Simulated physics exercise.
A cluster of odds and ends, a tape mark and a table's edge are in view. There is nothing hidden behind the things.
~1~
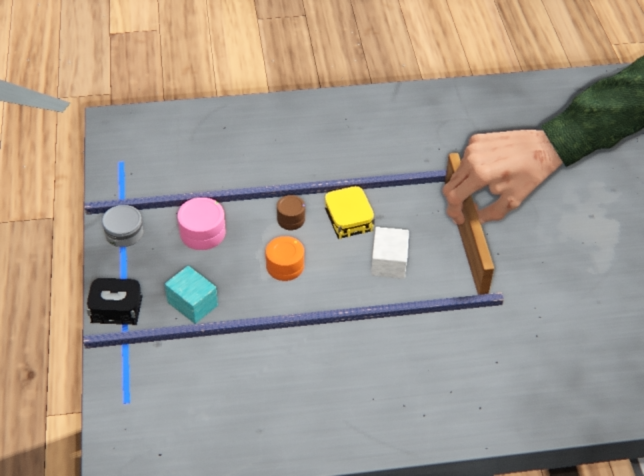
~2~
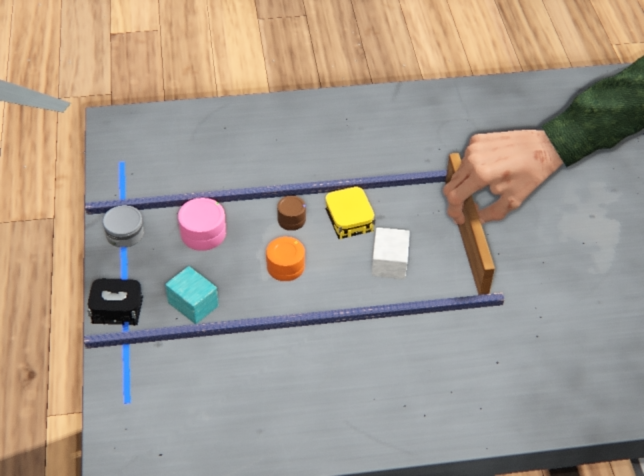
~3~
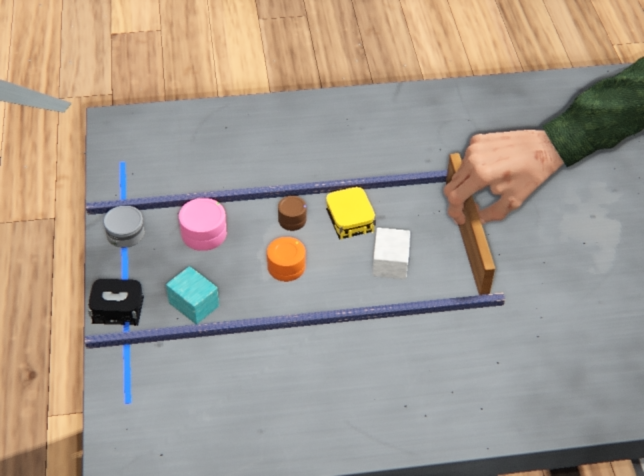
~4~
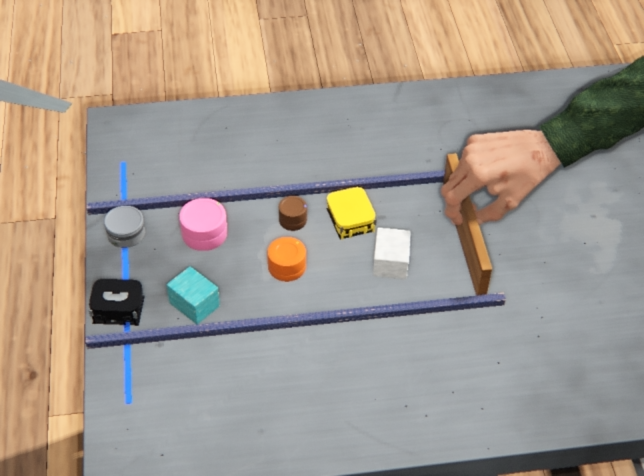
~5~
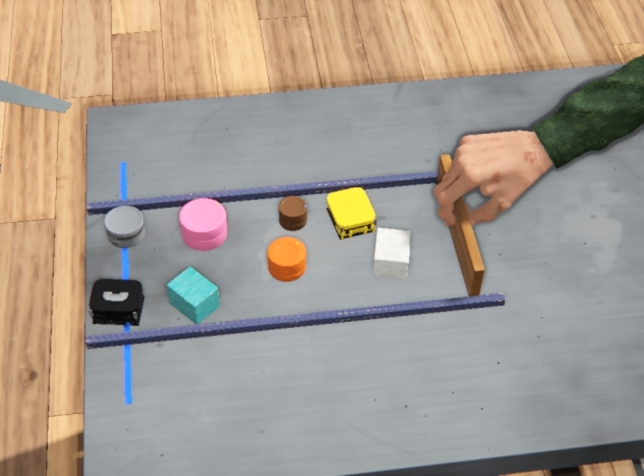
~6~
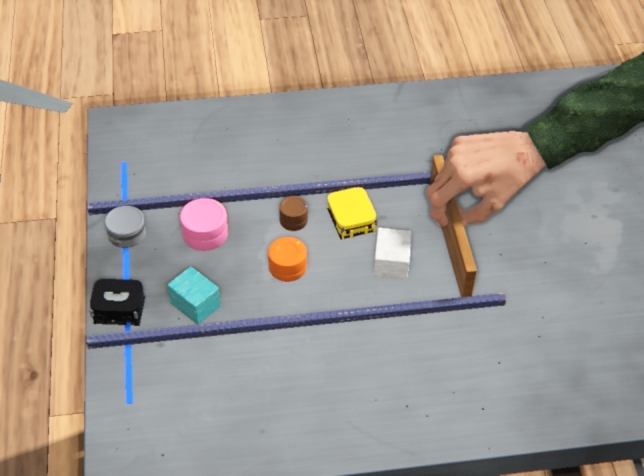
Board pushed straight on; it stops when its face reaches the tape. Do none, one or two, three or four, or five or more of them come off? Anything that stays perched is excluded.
Most likely the drop count will come to five or beyond.
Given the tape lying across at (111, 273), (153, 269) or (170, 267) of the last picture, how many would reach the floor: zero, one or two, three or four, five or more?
Five or over; just one or two; 1 or 2.
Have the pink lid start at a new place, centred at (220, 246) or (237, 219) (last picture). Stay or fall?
First place, it is gone; second place, it is gone.
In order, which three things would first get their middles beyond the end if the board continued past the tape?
Those three are the grey tub, the pink lid and the black case, in that order.
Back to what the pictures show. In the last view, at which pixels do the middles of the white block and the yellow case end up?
Same order as the question: First (108, 282), second (106, 234).
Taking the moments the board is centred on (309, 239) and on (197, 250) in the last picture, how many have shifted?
Tally: 4; 7.
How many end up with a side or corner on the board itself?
3 in contact.
Early on, none off yet; black case at rest near (118, 303); grey tub at rest near (126, 227); turquoise block at rest near (194, 296).
A while later, none off yet; black case at rest near (118, 303); grey tub travelled a little near (107, 227); turquoise block moving near (188, 299).
Finally, the number that fall off is five or more; lost, brown lid, orange lid, pink lid, grey tub and black case.
